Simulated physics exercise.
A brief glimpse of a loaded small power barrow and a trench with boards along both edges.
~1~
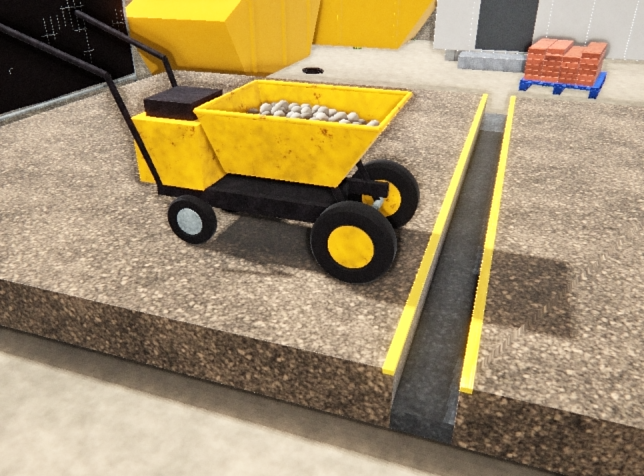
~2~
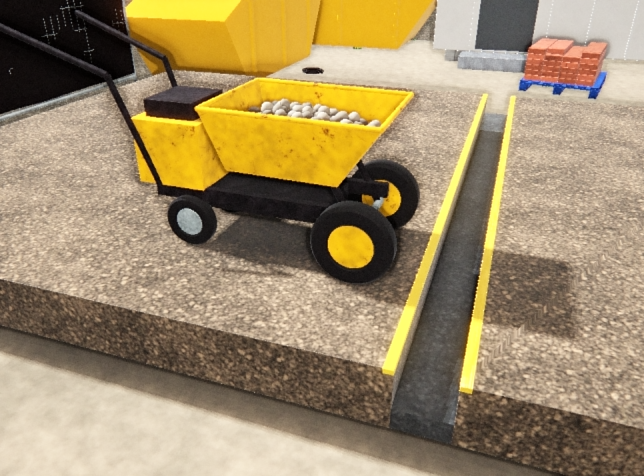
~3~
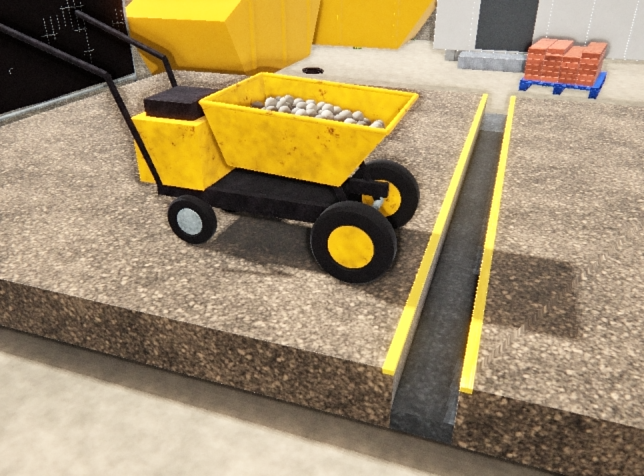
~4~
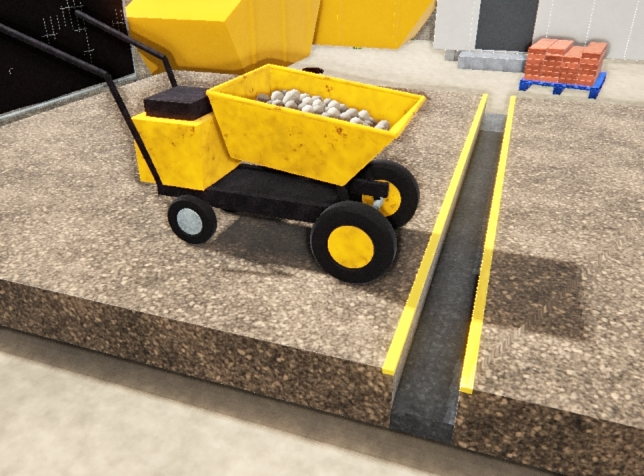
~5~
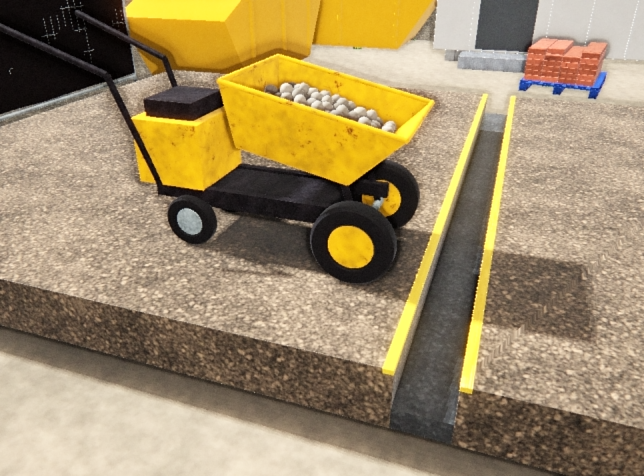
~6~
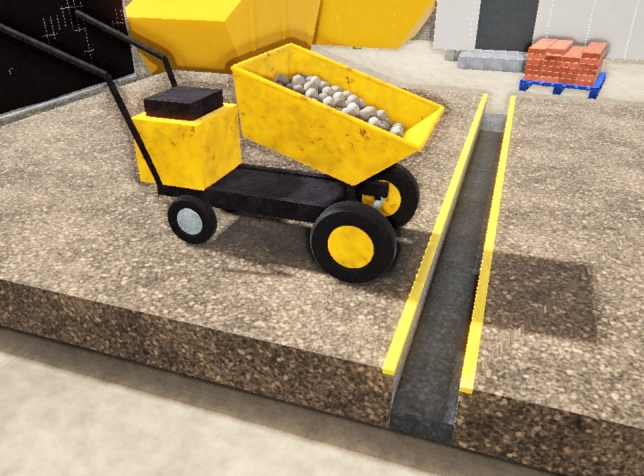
The yellow skip of a small barrow, loaded with pebbles, tilts toward the trench.
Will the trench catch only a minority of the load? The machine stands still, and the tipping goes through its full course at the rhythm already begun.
Yes. The share in the trench is below half.
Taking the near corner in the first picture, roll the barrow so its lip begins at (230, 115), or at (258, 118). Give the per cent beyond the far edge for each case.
In turn 0 and 0 in a hundred.
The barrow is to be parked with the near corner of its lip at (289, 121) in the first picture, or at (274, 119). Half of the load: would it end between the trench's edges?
A majority, then a majority.
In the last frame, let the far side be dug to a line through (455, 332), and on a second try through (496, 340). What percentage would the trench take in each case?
In order: Some 0 per cent, then some 20 per cent.
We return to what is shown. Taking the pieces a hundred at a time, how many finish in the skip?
Around 0 per cent.
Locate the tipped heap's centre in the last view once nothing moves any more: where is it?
Close to (548, 276) in the last view.
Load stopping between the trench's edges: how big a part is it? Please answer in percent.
About 10 per cent.
Soon, skip tipped steeply; all in the skip.
A while on, skip tipped right over; most in the skip; a small part beyond it; a small part falling.
Towards the end, skip tipped right over; a small part in the skip; most beyond it.
Finally, skip tipped right over; a small part in or heaped over the trench; nearly all beyond it.
